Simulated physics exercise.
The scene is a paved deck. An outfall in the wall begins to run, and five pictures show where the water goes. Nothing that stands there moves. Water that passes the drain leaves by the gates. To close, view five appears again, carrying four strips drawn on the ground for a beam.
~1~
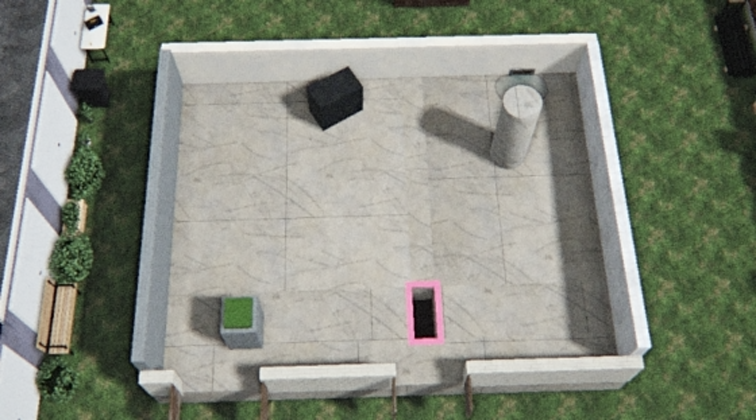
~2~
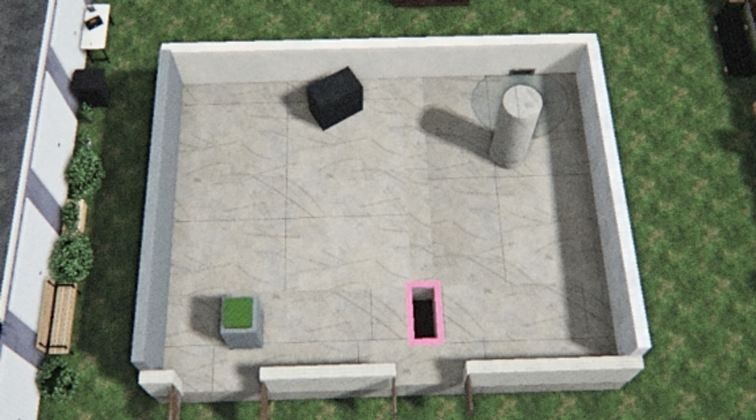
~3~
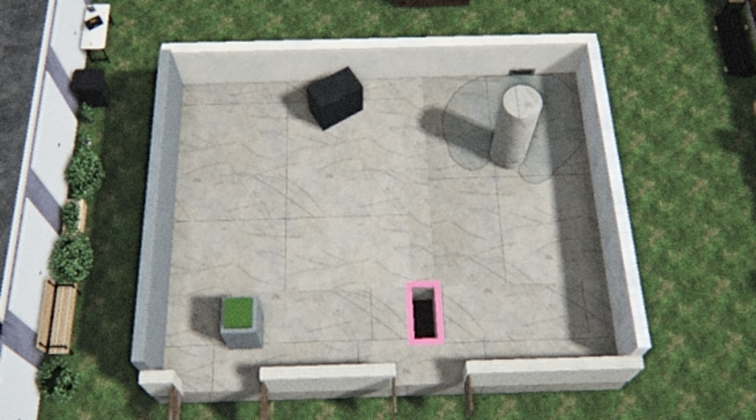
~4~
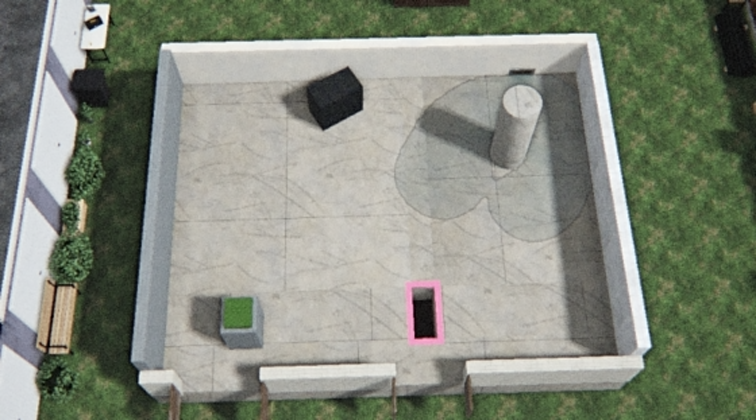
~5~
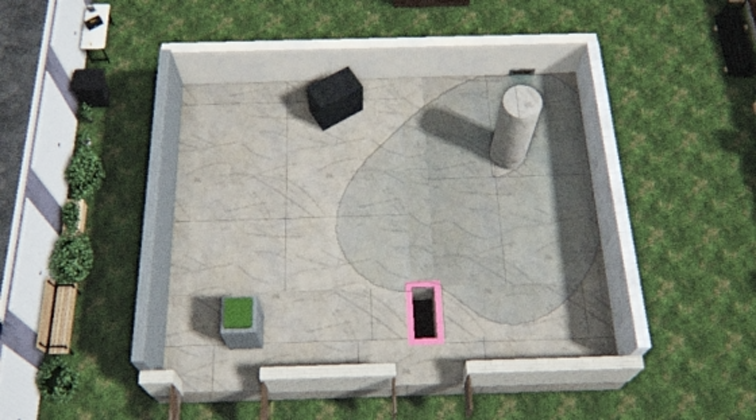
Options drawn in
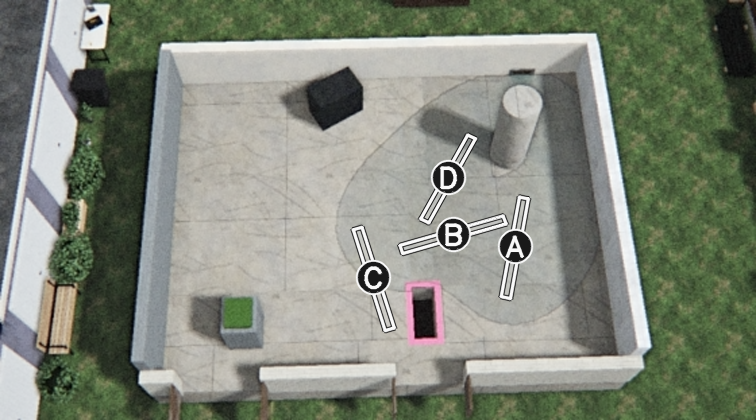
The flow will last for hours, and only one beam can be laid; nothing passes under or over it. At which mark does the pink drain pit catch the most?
Use place C.
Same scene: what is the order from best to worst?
The order is C, D, A, B.
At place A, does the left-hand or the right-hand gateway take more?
The left one.
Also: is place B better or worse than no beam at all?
Place B is worse.
In white, A from (505, 297) to (523, 198); B from (401, 249) to (504, 219); C from (357, 228) to (389, 329); D from (424, 220) to (471, 136).
If A is chosen, about 19 % of the stream goes into the pink drain pit, about 79 % out by the gates.
If B is chosen, about 9 % of the stream goes into the pink drain pit, about 89 % out by the gates.
If C is chosen, about 42 % of the stream goes into the pink drain pit, about 56 % out by the gates.
If D is chosen, about 26 % of the stream goes into the pink drain pit, about 72 % out by the gates.
